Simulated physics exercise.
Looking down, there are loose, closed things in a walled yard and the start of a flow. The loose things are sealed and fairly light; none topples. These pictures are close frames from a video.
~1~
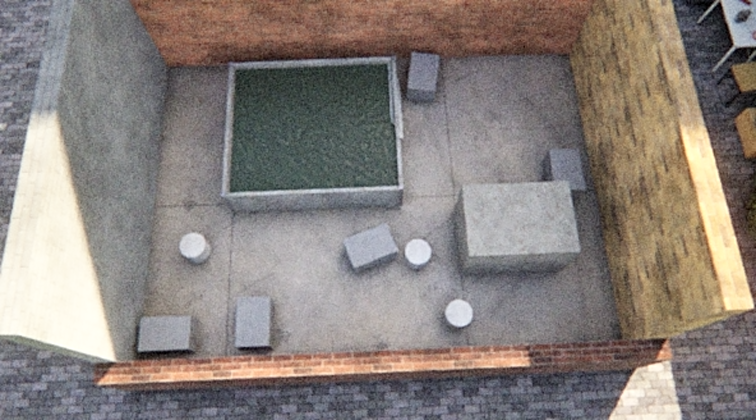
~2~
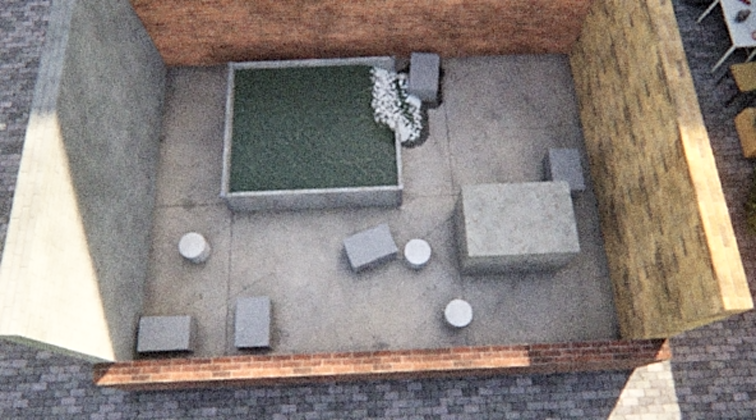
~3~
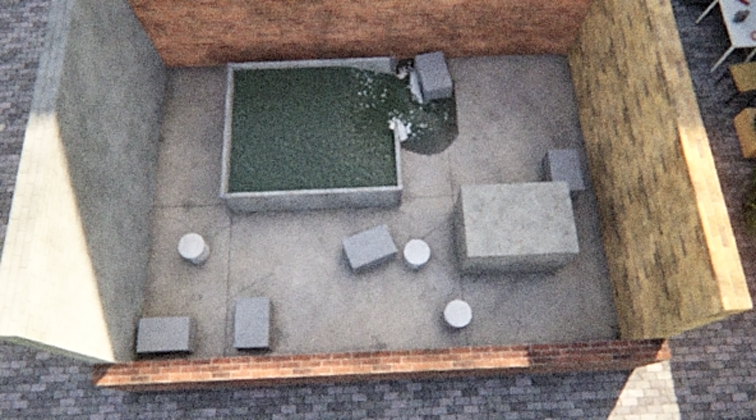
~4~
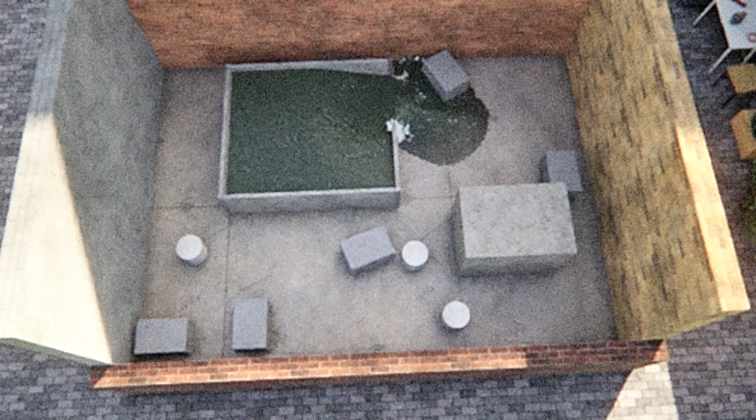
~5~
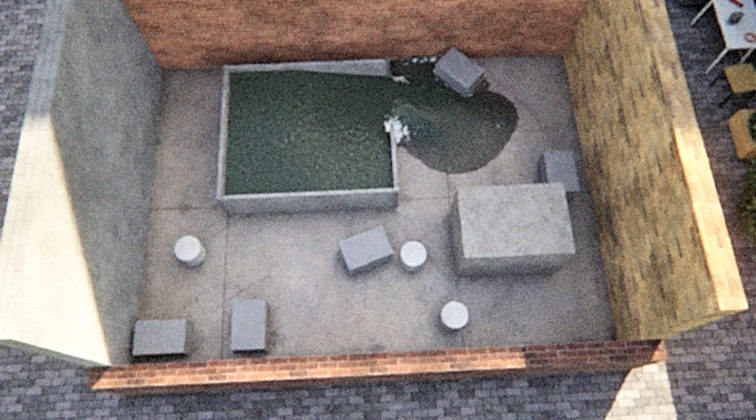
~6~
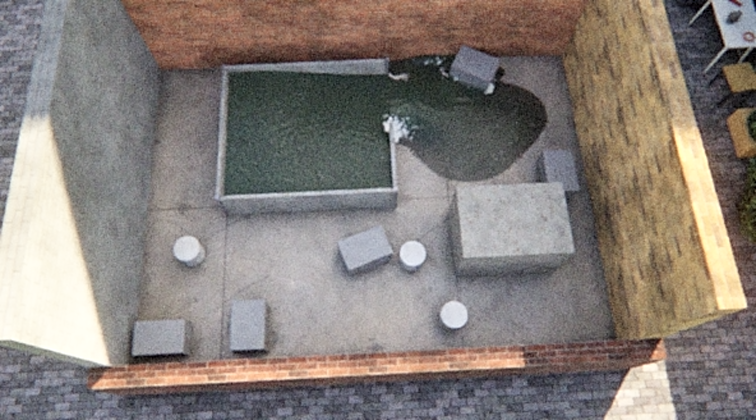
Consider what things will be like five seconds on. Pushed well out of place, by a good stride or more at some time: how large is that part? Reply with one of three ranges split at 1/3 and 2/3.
1/3 to 2/3.
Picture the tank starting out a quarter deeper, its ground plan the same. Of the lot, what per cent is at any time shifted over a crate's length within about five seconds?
Near 40 % of the lot.
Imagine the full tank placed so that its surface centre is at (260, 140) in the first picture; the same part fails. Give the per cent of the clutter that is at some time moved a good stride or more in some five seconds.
I'd put it near 20 percent.
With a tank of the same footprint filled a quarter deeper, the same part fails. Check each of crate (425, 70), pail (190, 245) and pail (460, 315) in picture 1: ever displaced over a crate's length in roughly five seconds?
As asked: Went the distance, fell short, went the distance.
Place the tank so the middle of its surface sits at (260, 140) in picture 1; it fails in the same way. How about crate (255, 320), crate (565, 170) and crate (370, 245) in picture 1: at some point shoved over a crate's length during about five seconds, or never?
Not far, Far enough, Not far.
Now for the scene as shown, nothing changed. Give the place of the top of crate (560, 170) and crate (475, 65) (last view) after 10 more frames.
Around (579, 191) and (557, 54).
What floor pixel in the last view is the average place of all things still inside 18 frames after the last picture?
In the last view, somewhere about (374, 277).
A moment on, 1 of 8 are well off their spots; 0 afloat.
Next, 1 of 8 are well off their spots; 1 afloat.
Later, 2 of 8 are well off their spots; 2 afloat.
In the end, 3 of 8 are well off their spots, and 3 have been at some point; 1 afloat.
